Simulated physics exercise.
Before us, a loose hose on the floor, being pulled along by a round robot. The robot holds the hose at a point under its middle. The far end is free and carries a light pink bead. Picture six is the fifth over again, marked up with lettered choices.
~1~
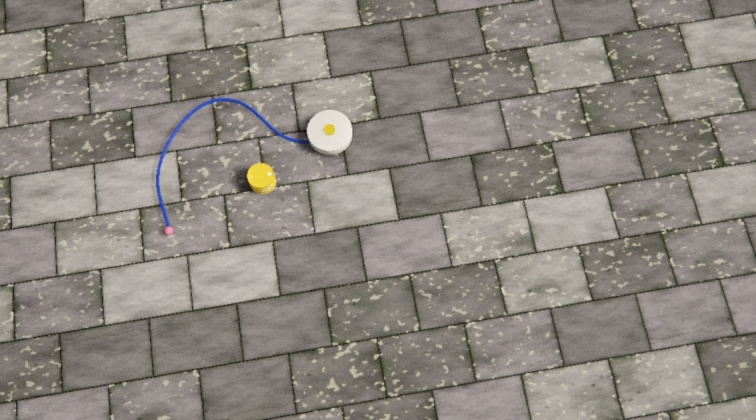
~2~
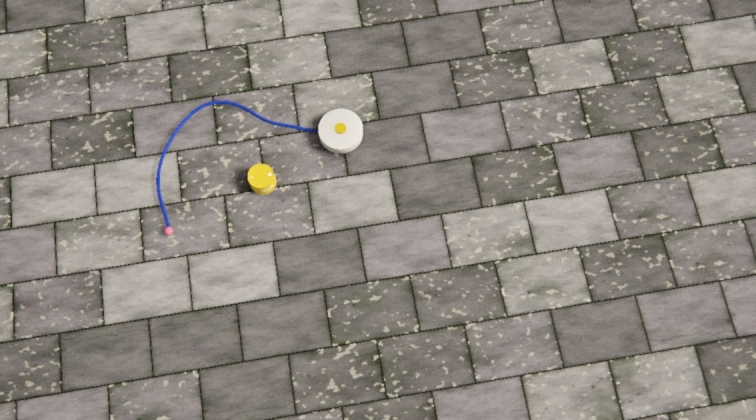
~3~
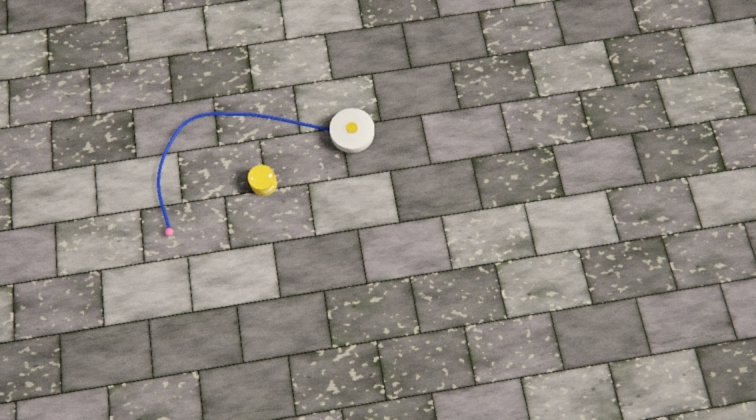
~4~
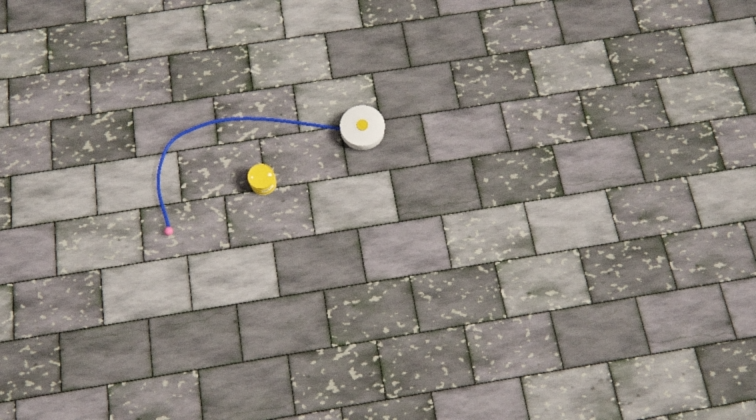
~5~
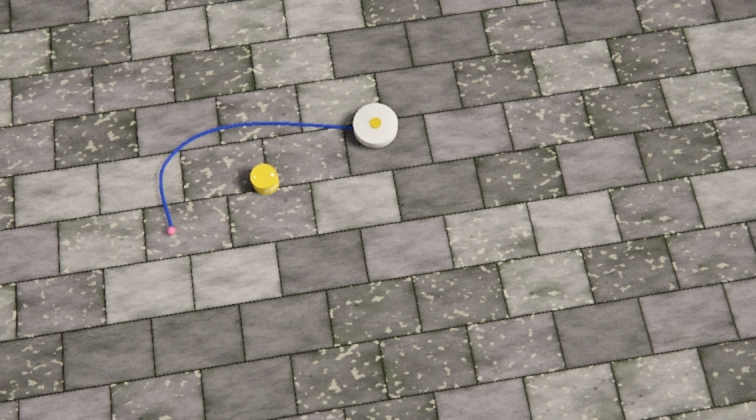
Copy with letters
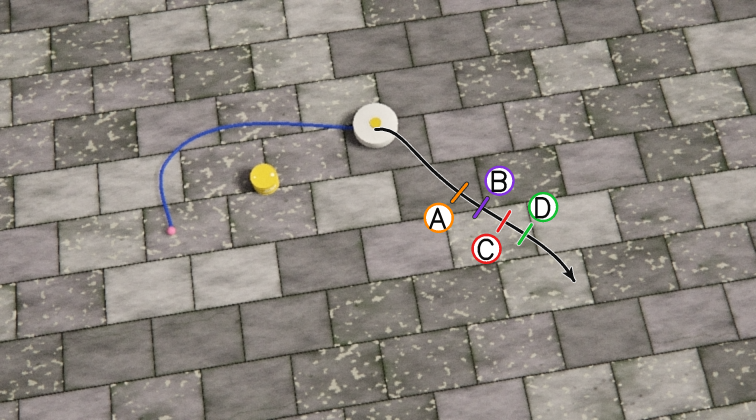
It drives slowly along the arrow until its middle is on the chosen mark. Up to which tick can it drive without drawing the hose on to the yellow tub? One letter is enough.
Stop at A.
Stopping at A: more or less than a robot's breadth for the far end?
Less.
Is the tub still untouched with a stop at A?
Yes.
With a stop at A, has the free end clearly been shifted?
By then, yes.
On the marked copy, A at (459, 193); B at (481, 207); C at (504, 221); D at (525, 234); the route from (376, 130) via (472, 201) to (574, 281).
Following A. Soon after the start, robot (408, 142), middle of the hose (259, 139), free end (171, 229).
Later, robot (435, 169), middle of the hose (285, 150), free end (169, 221).
In the end, robot (460, 190), middle of the hose (310, 163), free end (174, 208); nothing has been touched.
As for the rest, B brings the hose against the tub; C brings the hose against the tub; D brings the hose against the tub.
